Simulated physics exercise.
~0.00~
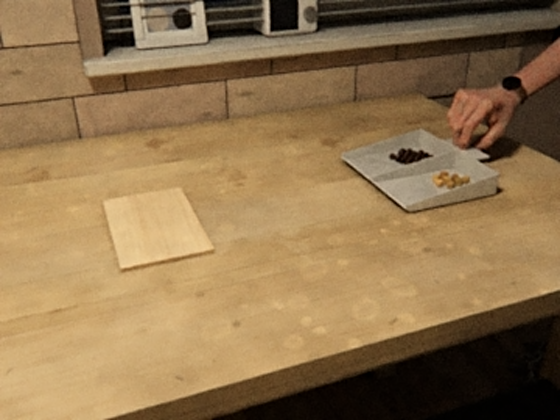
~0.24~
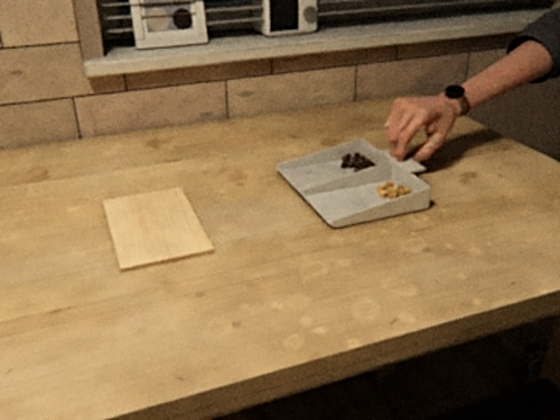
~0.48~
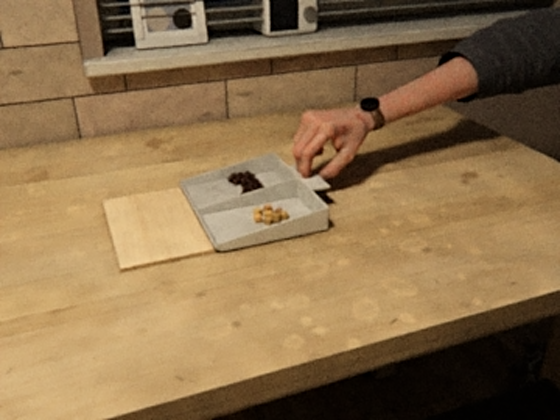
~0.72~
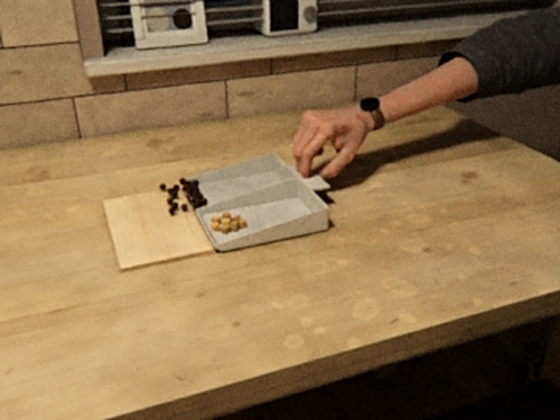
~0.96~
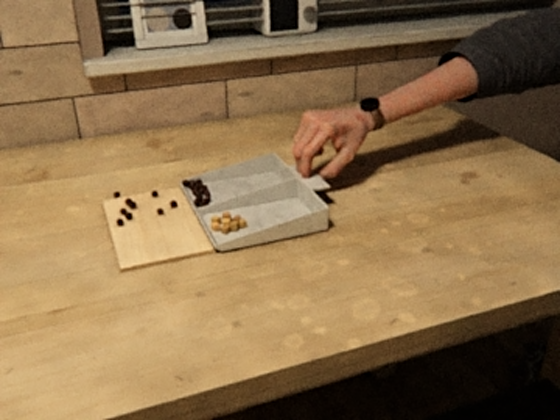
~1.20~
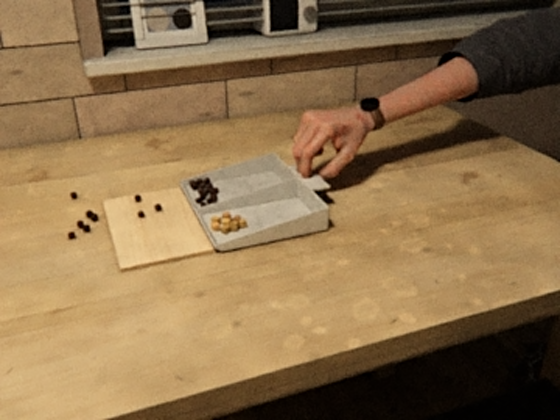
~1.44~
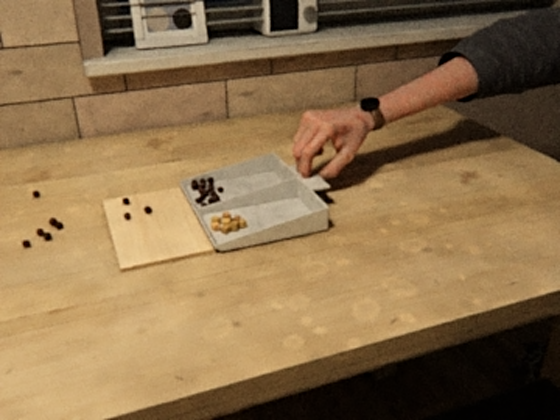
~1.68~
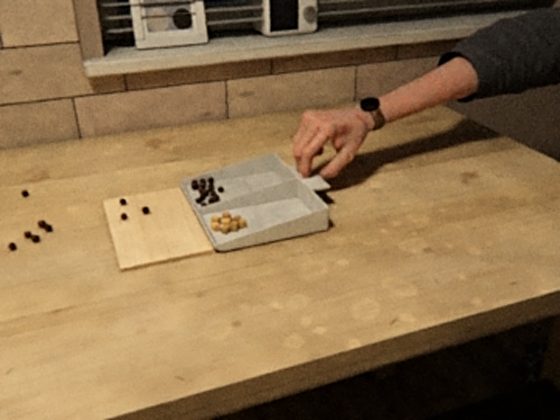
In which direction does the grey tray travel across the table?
The tray travels to the left, pushed by the hand until it stops against the pale board.
